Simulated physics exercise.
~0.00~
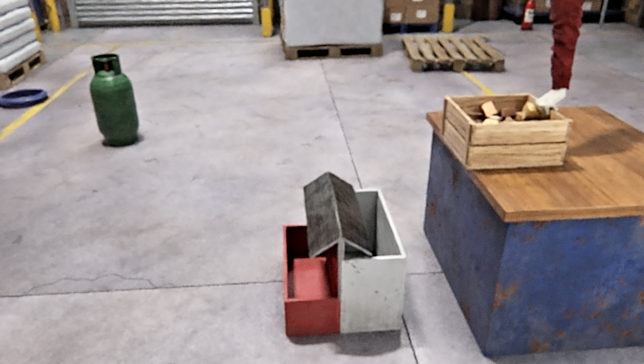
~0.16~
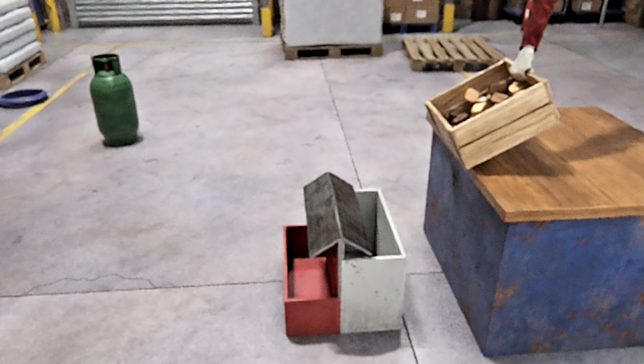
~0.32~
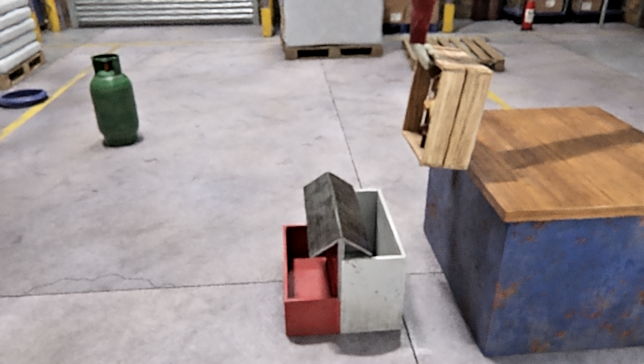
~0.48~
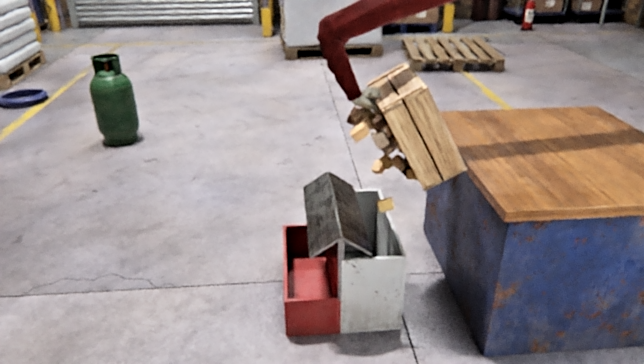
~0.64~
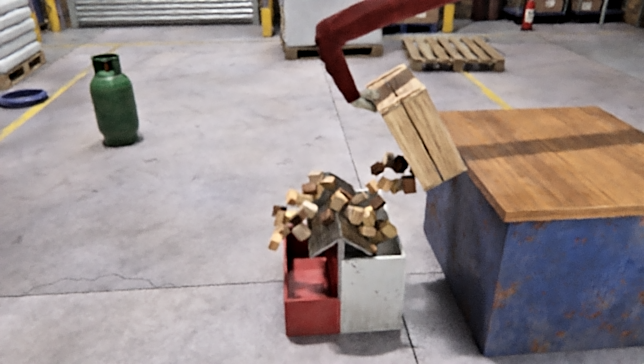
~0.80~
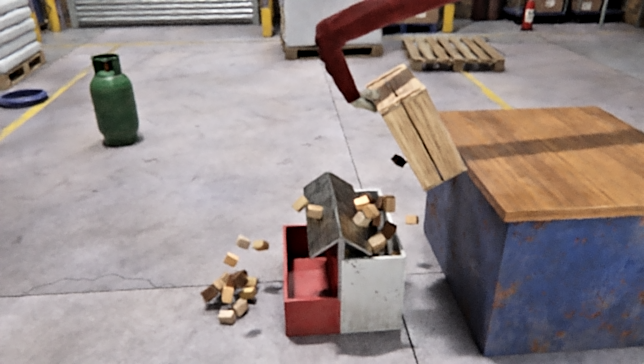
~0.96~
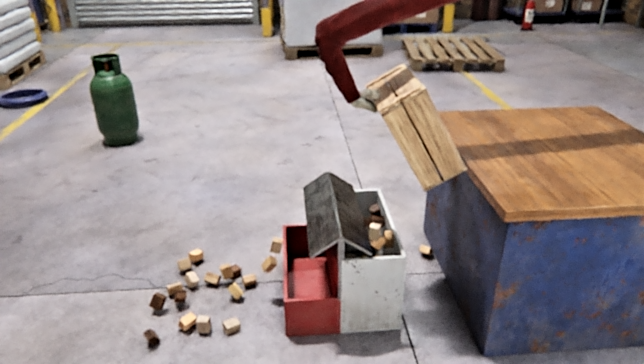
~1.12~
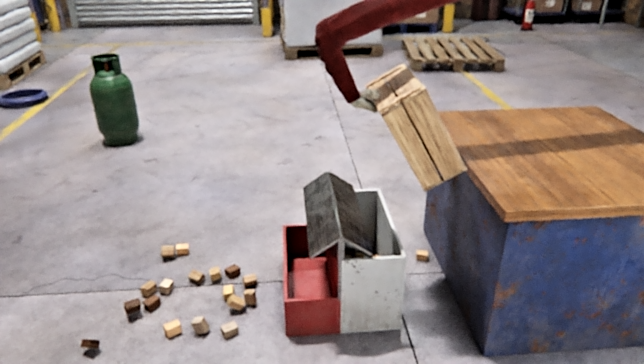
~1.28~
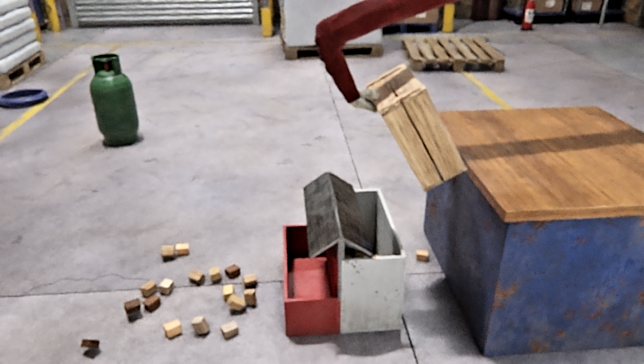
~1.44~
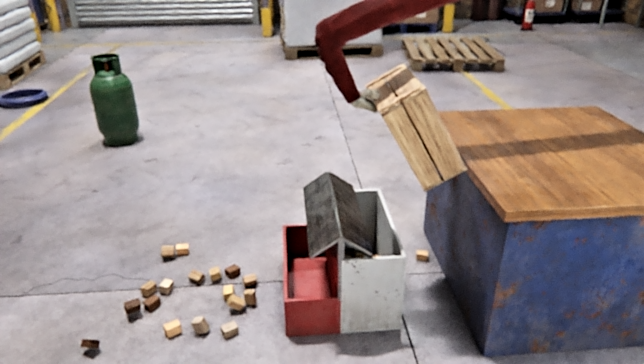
A red arm tips a wooden crate, spilling blocks into the white tub and across the floor.
